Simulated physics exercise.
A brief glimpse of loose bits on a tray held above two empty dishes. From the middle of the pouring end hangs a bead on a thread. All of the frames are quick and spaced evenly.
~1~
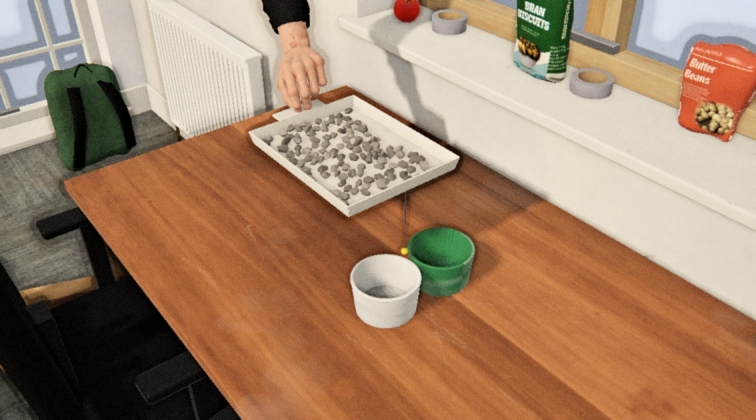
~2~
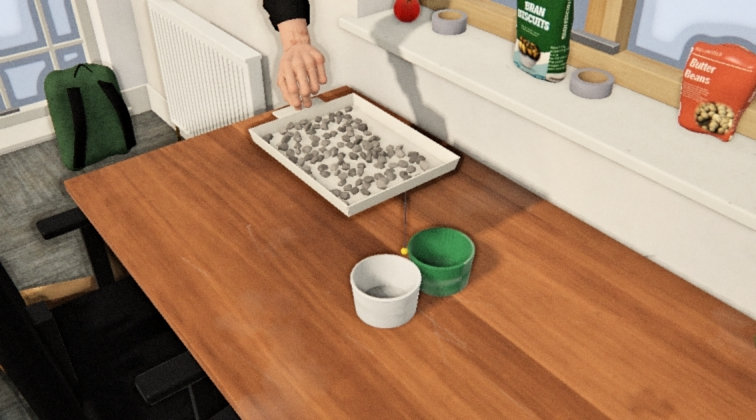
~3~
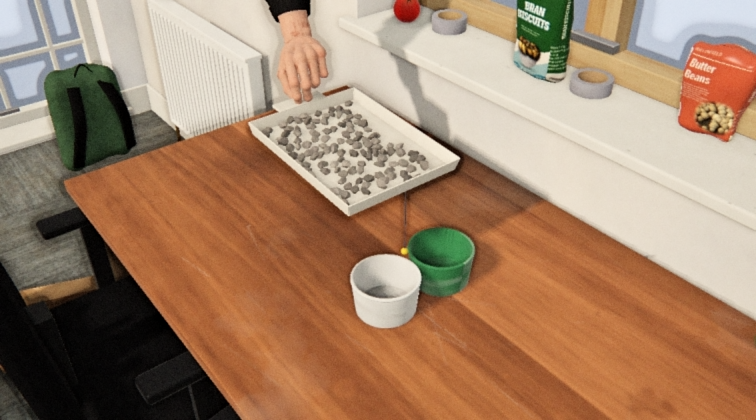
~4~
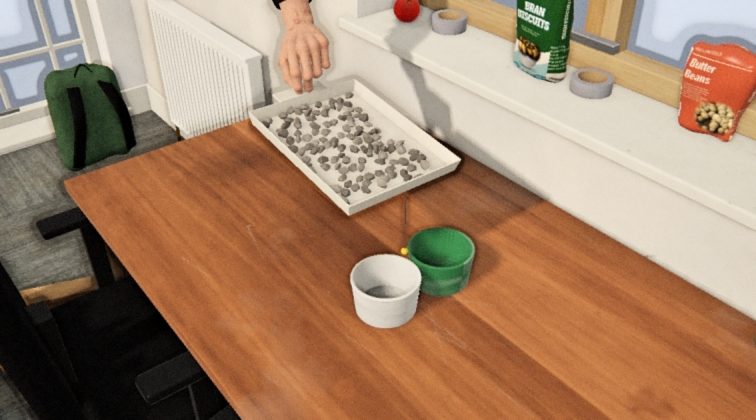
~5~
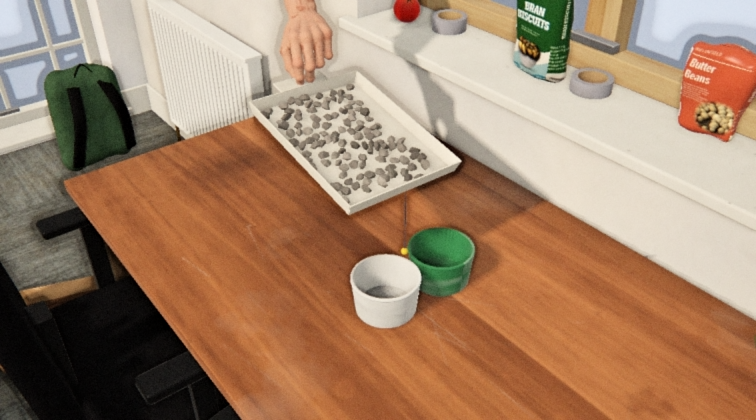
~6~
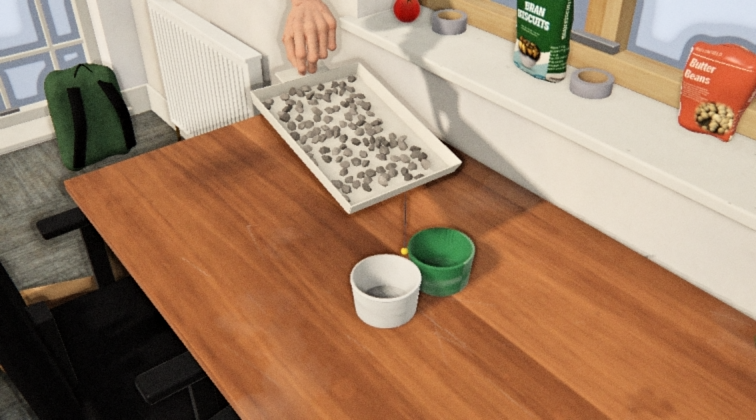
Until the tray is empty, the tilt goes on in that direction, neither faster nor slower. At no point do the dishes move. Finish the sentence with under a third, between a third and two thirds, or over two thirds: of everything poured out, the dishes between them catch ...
Of everything poured out, the dishes between them catch between a third and two thirds.
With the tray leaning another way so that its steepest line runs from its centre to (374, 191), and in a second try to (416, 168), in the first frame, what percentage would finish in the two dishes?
Lab note: Try 1 = 50 %, try 2 = 70 %.
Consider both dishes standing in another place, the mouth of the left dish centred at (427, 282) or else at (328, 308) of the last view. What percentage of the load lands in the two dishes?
Trial 1: 90 percent; trial 2: 10 percent.
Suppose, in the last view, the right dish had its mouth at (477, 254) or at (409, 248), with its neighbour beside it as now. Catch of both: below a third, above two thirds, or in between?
The two tries give, in order: More than two thirds; under a third.
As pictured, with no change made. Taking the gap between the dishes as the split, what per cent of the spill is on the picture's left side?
Close to 10 per cent.
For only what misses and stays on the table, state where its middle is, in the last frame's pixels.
The centre sits near (469, 326).
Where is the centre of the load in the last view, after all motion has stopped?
Close to (447, 291), more or less.
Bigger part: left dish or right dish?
The winner: The right side.
Shortly afterwards, tray tipped steeply; all but a few on the tray; only a few in the air.
Next, tray tipped past a quarter turn; near a quarter on the tray; a little in the left dish; near a quarter in the right dish; near a third outside both; near a quarter in the air.
Some moments later, tray tipped past a quarter turn; a little in the left dish; near a third in the right dish; near half outside both.
In the end, tray tipped past a quarter turn; a little in the left dish; near a third in the right dish; near half outside both.
